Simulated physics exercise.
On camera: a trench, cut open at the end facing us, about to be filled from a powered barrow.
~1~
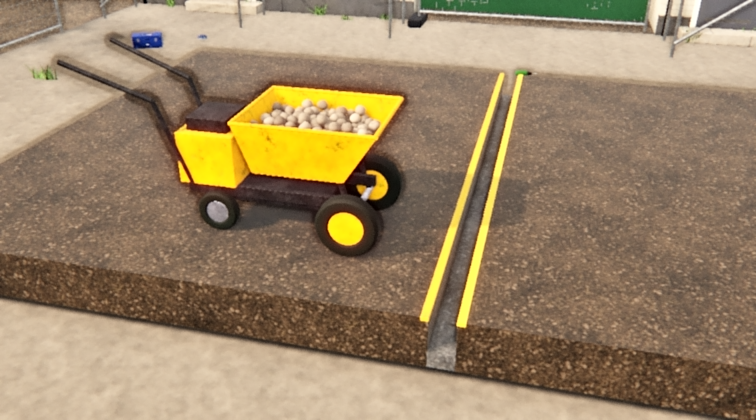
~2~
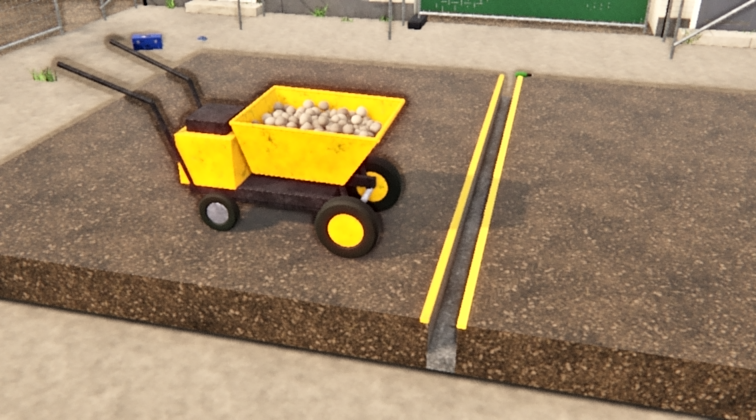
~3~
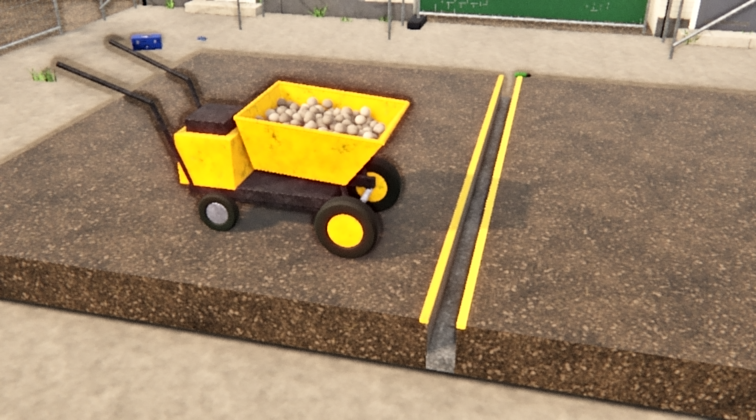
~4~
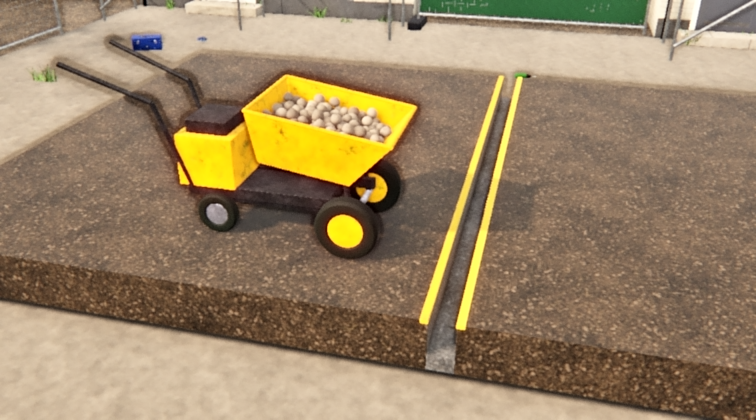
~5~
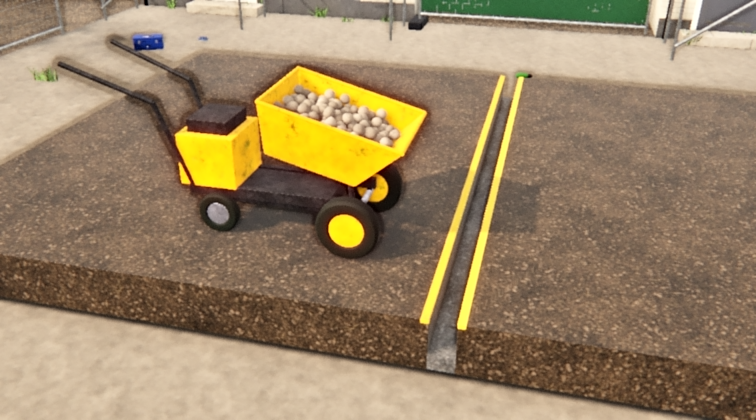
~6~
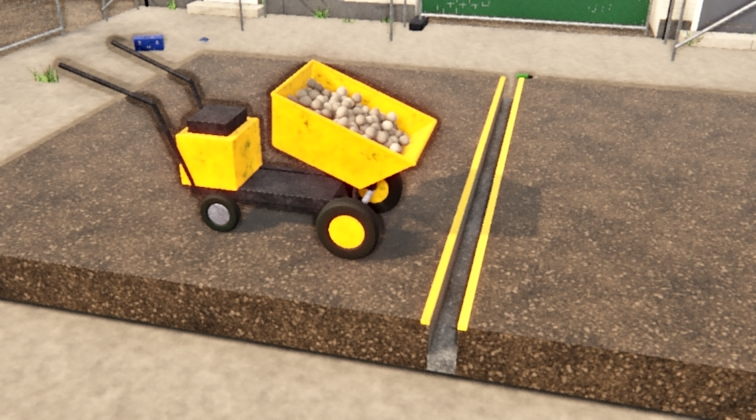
The yellow skip of a small wheeled barrow, loaded with rounded pale stones, tilts gradually forward to the right, its rear rising clear of the chassis, while the wheels stay still beside a narrow yellow-edged trench in brown ground.
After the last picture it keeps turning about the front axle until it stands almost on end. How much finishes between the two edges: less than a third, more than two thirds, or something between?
The trench ends with between a third and two thirds of it.
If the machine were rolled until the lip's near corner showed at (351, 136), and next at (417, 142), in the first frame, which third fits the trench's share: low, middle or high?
The first try: In the middle band. The second: Less than a third.
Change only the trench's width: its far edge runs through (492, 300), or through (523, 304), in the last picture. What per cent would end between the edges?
About 80 and 100 per cent.
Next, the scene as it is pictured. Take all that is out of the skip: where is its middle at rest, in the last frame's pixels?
Around (484, 245).
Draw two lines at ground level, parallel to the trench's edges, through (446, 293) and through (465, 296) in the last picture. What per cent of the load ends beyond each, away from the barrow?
Near 80 % and 50 %.
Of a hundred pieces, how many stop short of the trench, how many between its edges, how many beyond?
In per cent, short 0, between 45 and beyond 50.
Soon, skip tipped steeply; all in the skip.
A while on, skip tipped right over; most in the skip; a small part in or heaped over the trench; a small part beyond it; a stray few falling.
Towards the end, skip tipped right over; about a quarter in the skip; about a third in or heaped over the trench; about half beyond it.
Finally, skip tipped right over; a small part in the skip; about half in or heaped over the trench; about half beyond it.
